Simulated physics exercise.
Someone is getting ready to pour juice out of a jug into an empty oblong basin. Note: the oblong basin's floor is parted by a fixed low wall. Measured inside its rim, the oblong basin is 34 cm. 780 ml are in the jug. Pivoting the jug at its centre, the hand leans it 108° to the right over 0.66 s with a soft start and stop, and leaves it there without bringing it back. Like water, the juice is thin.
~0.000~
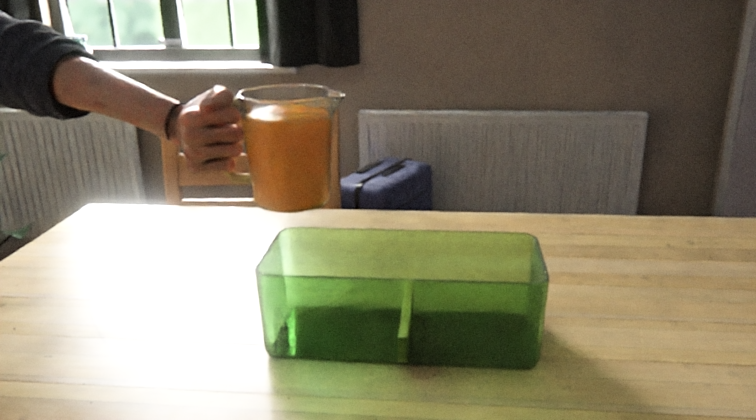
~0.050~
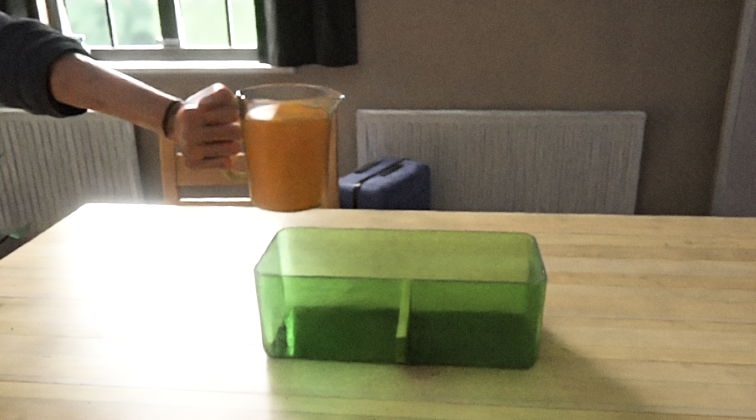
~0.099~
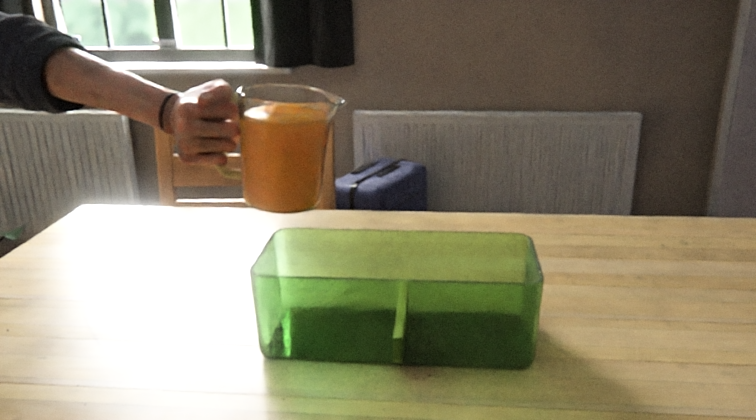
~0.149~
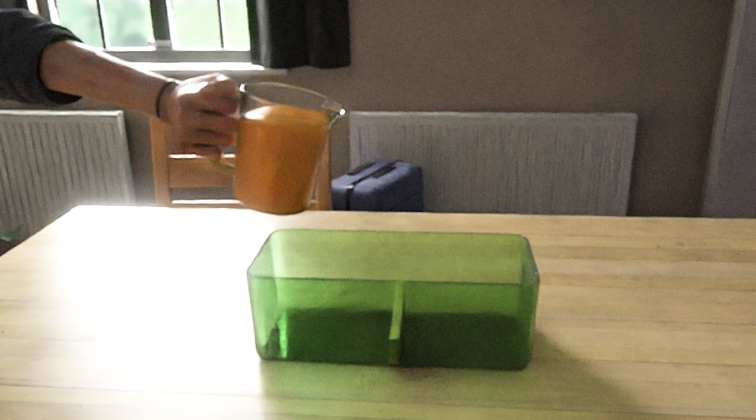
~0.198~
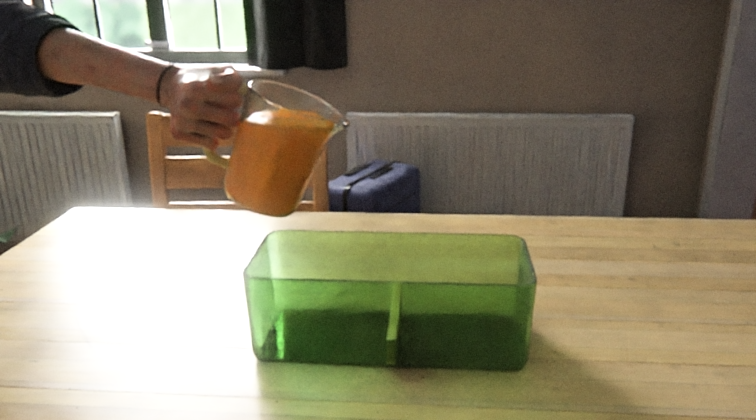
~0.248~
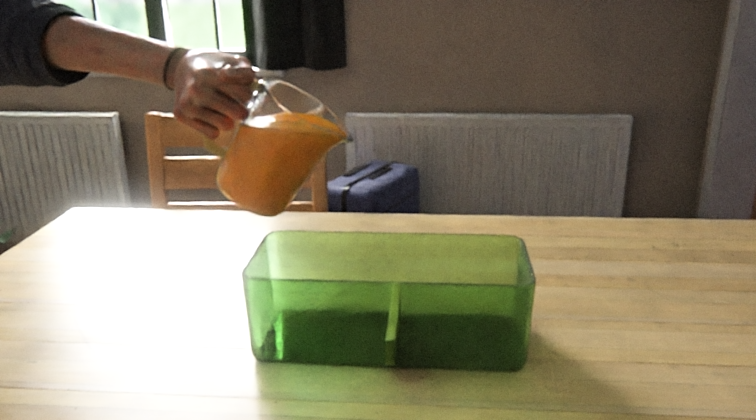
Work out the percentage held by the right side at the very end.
I would put it at 41 per cent.
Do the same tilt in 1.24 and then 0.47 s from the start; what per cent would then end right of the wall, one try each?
In turn about 60 and 35 per cent.
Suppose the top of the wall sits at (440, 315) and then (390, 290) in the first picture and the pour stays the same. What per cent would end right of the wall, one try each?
Try 1: 10 %; try 2: 65 %.
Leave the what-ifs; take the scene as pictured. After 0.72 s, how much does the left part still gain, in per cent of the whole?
About 18 per cent.
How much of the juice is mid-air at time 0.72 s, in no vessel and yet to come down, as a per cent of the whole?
Near 14 per cent, I'd say.
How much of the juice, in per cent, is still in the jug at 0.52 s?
About 60 per cent.
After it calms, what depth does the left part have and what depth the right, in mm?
The left side settles near 18 mm and the right side near 14 mm.
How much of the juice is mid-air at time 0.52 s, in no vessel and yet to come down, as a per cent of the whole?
Estimate: About 22 % of all of it.
After 0.52 s the tilt is 97° and 60 per cent is still to pour, 4 is left of the wall and 13 right of it.
After 0.72 s the tilt is 108° and 14 per cent is still to pour, 40 is left of the wall and 32 right of it.
After 0.93 s the tilt is 108° and 1 per cent is still to pour, 55 is left of the wall and 40 right of it.
After 1.16 s the tilt is 108° and 0 per cent is still to pour, 57 is left of the wall and 41 right of it.
In the end 57 per cent lies left of the wall, 41 right of it and 2 outside.
